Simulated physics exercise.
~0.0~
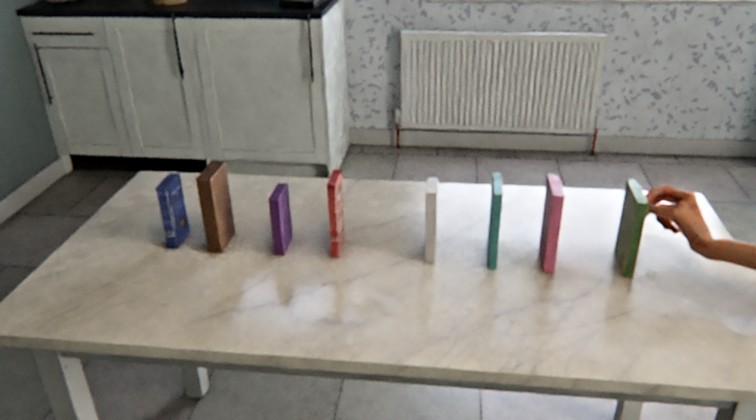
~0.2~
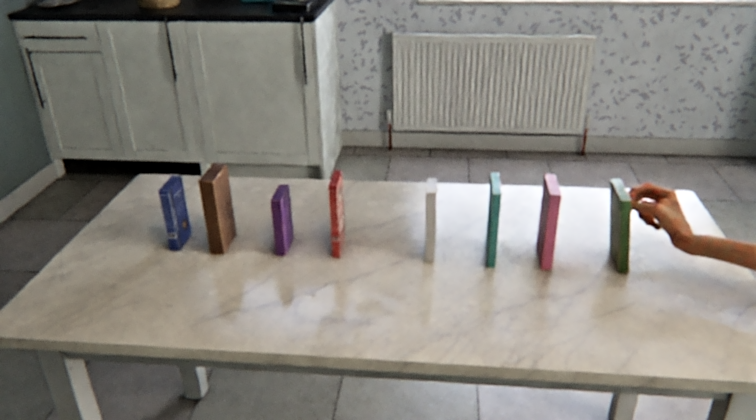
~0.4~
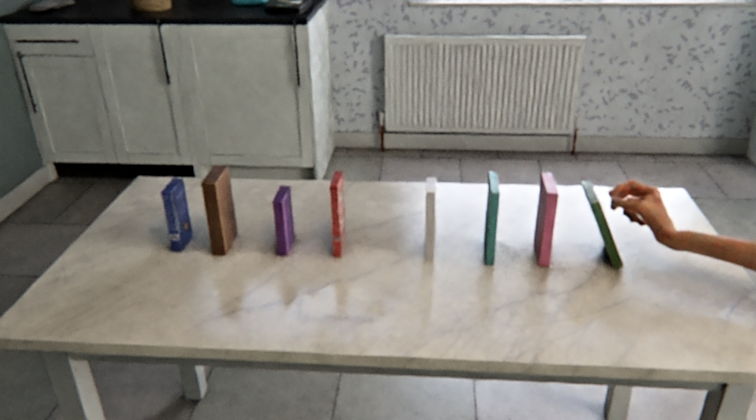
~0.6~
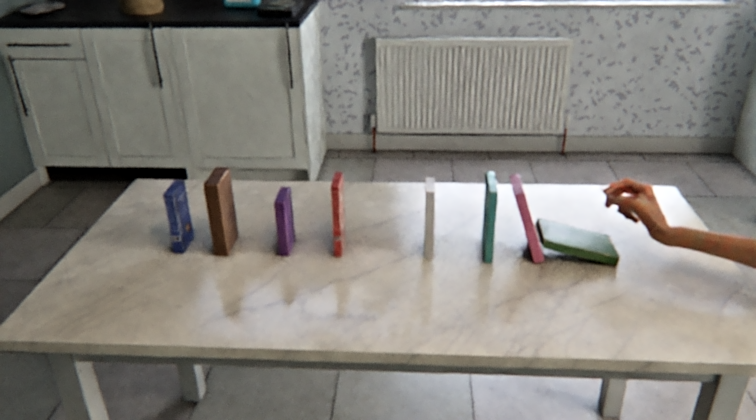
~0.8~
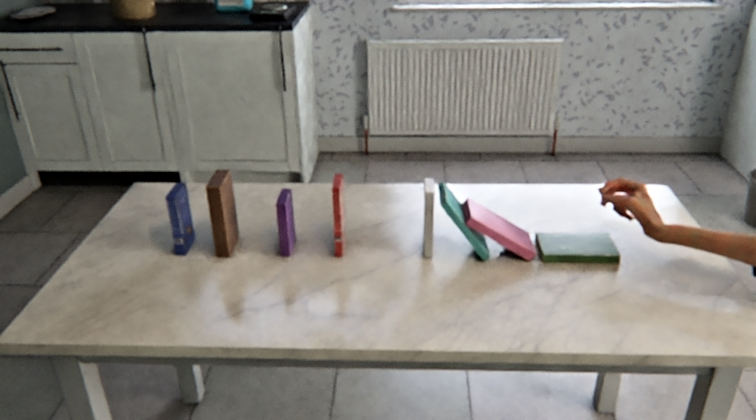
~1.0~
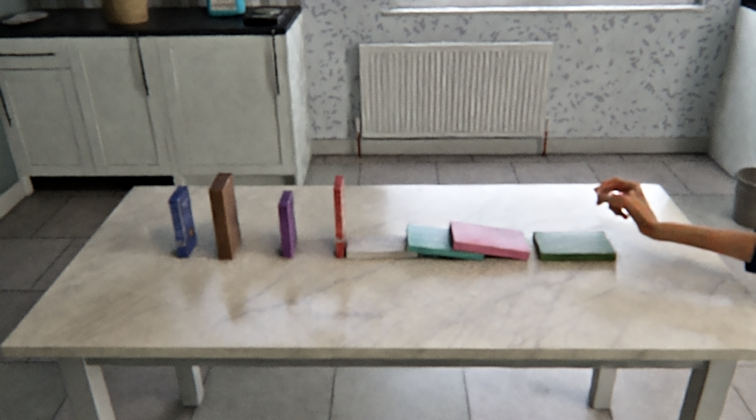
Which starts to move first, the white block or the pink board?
The pink board starts to move first, leaning over to the left while the white block is still standing upright.
